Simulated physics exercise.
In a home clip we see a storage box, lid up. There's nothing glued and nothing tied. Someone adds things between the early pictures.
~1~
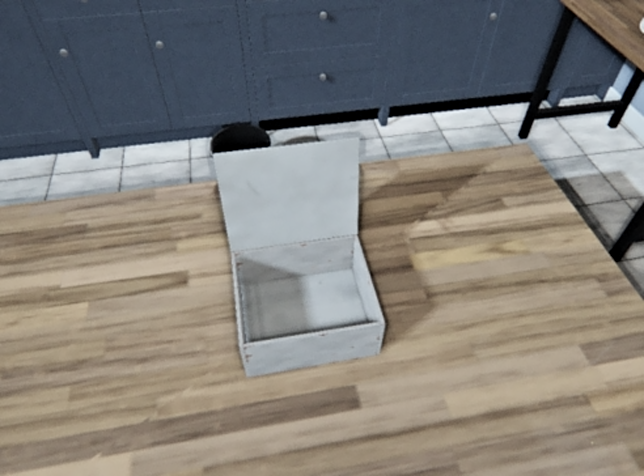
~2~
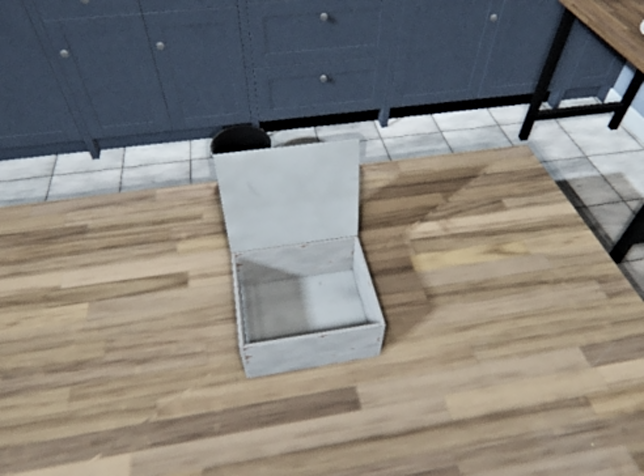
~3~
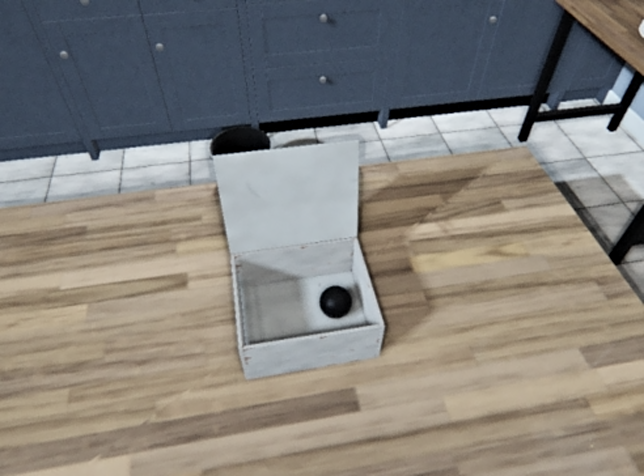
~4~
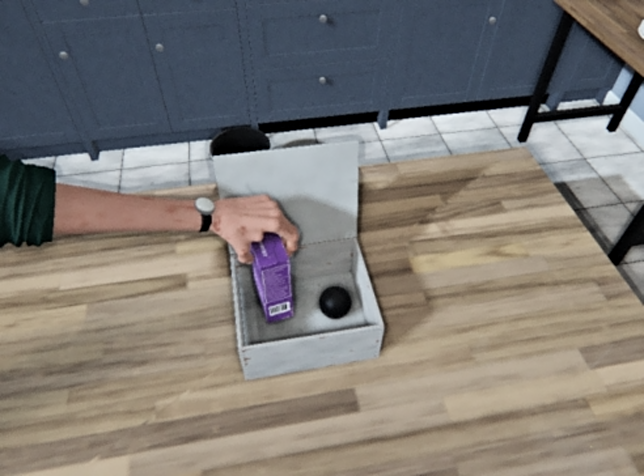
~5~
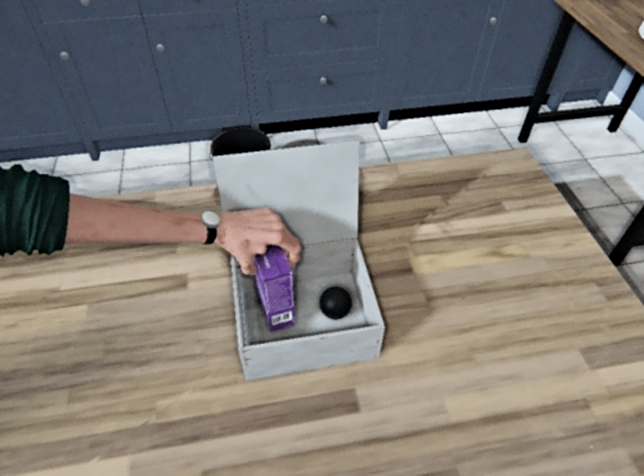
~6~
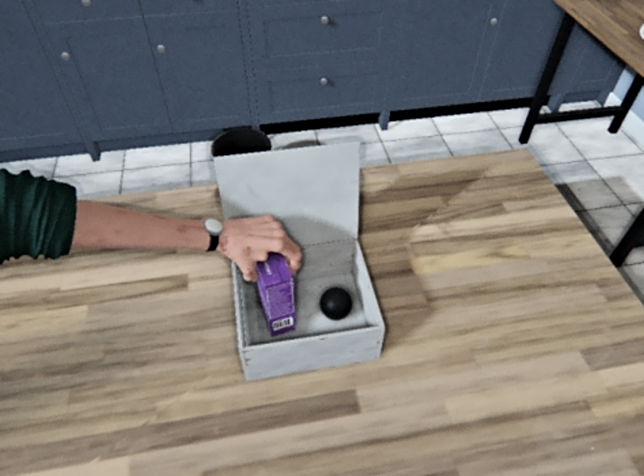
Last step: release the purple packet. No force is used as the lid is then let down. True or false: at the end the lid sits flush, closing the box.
False, a gap remains.
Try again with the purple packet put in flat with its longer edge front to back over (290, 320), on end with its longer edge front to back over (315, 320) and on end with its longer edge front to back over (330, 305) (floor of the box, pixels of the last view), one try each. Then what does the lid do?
On try one it fits down fine; on try two it won't go down; on try three it fits down fine.
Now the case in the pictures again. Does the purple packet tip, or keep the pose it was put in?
Looking at the last picture, the purple packet is left as set.
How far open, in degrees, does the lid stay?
Near 60°.
Then, 1.00 s on from there, lid starting down.
Then, 1.30 s on from there, lid 79° above the rim.
Then, 1.50 s on from there, lid 65° above the rim.
In the end, lid 60° above the rim; both unmoved. At the end, from the last picture's camera, purple packet near (275, 291).
